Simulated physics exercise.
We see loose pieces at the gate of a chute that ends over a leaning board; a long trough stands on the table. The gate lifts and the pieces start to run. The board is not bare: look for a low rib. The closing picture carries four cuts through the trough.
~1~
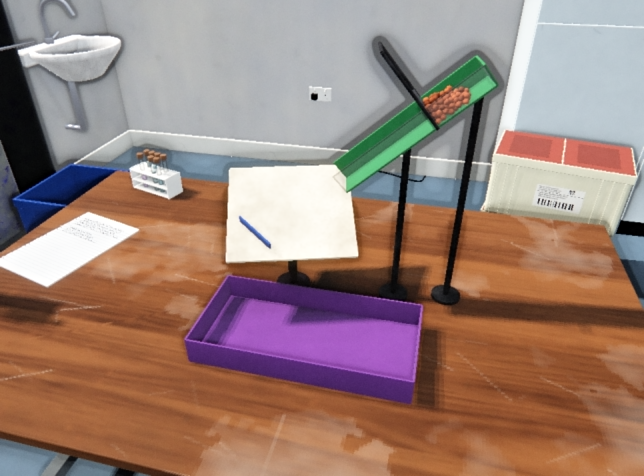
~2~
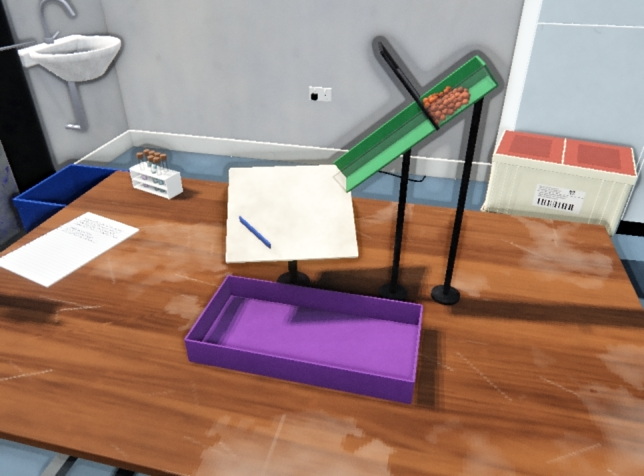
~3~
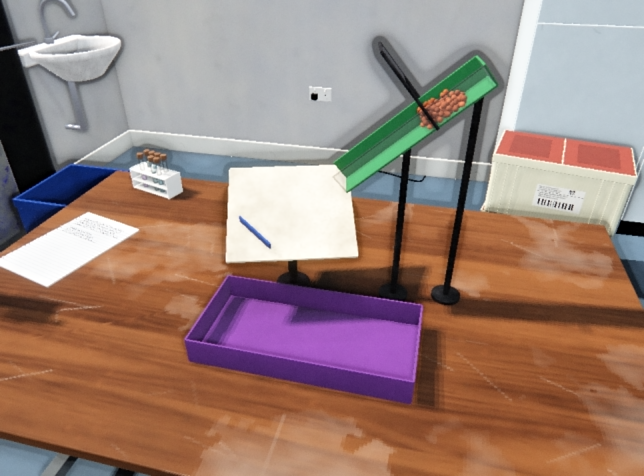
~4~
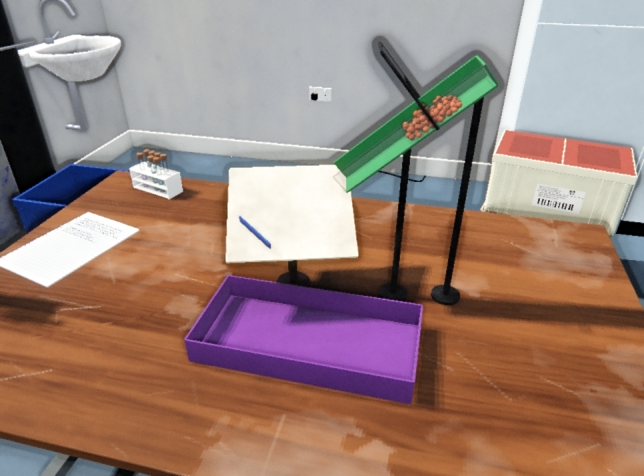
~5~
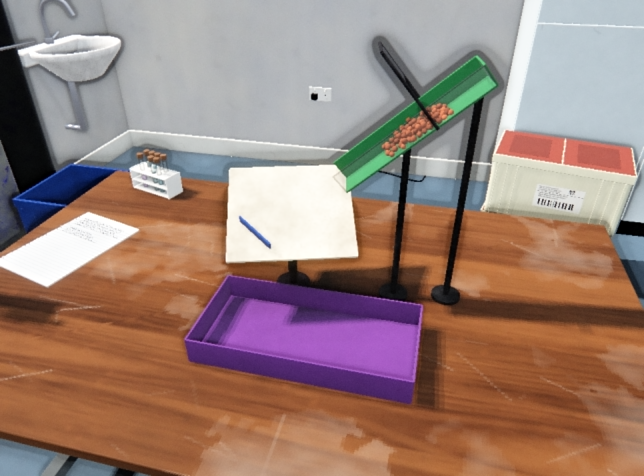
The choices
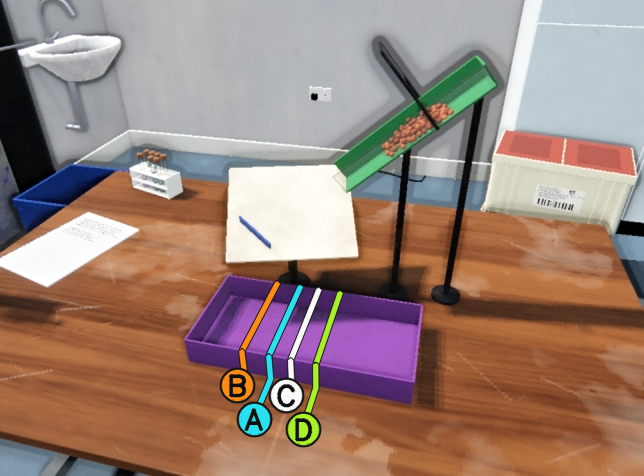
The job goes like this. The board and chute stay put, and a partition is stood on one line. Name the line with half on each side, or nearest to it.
I would pick line A.
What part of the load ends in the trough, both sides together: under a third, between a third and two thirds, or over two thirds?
Over two thirds.
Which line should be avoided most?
D it is.
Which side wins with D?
More lands on the left.
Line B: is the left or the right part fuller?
Right.
On the marked copy, line A crosses the front rim at (269, 355); line B crosses the front rim at (242, 350); line C crosses the front rim at (290, 359); line D crosses the front rim at (315, 364).
If A is chosen, of what is caught, about half on the left of the divider, about half on the right.
If B is chosen, of what is caught, a small part on the left of the divider, most on the right.
If C is chosen, of what is caught, most on the left of the divider, a small part on the right.
If D is chosen, of what is caught, nearly all on the left of the divider, a stray few on the right.
